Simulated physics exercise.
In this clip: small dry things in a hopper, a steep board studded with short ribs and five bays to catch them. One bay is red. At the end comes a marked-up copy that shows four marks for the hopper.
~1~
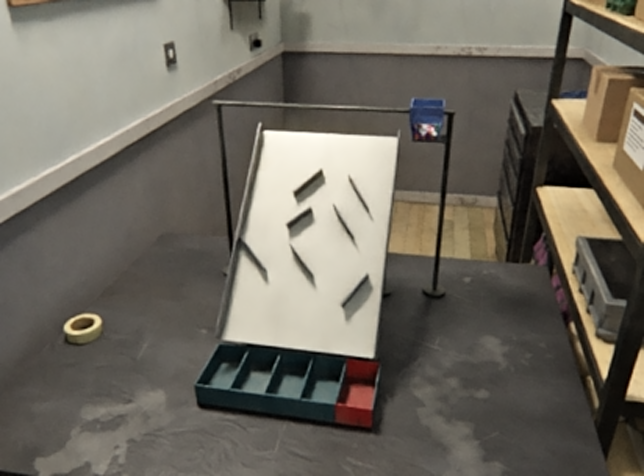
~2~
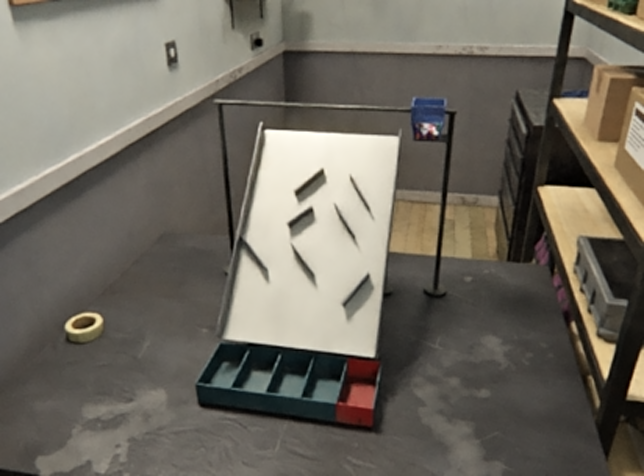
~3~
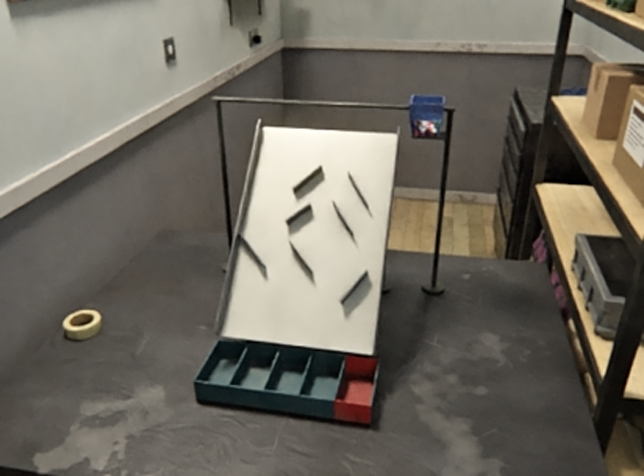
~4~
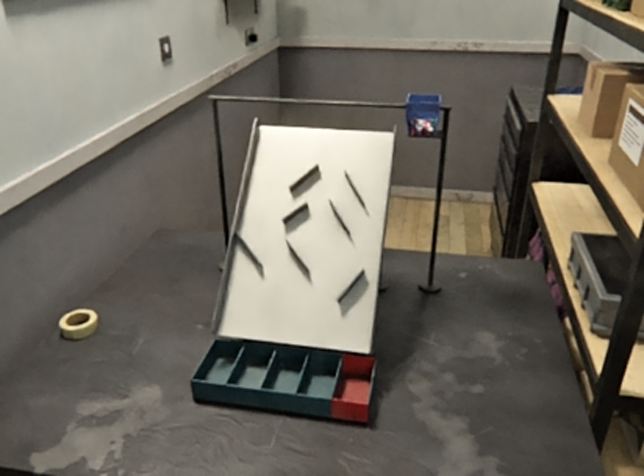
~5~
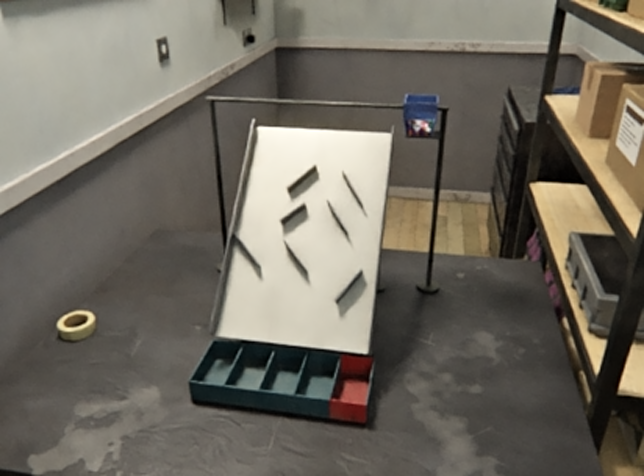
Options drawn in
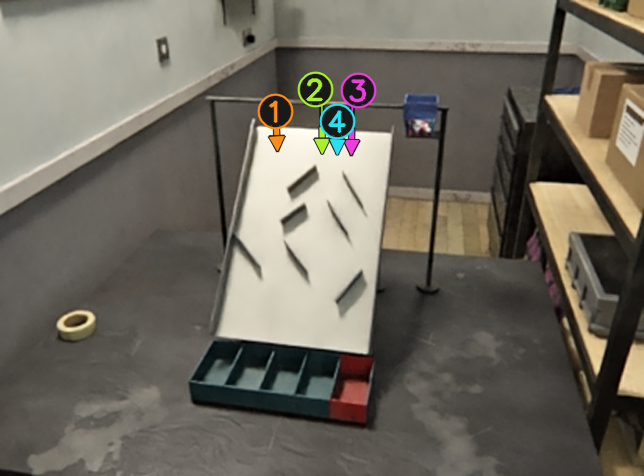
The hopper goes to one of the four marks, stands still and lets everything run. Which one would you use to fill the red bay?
3.
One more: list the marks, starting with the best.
The order is 3, 4, 2, 1.
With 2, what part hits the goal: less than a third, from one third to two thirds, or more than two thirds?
Mark 2 gives less than a third.
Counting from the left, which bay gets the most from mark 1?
The third.
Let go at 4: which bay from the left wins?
The fourth from the left.
On the marked copy, mark 1 meets the board at (277, 145); mark 2 meets the board at (322, 148); mark 3 meets the board at (351, 149); mark 4 meets the board at (337, 149).
For mark 1, none in the red bay, all in other bays.
For mark 2, about a quarter in the red bay, most in other bays.
For mark 3, about two thirds in the red bay, about a quarter in other bays, a small part outside the box.
For mark 4, about a third in the red bay, about two thirds in other bays.
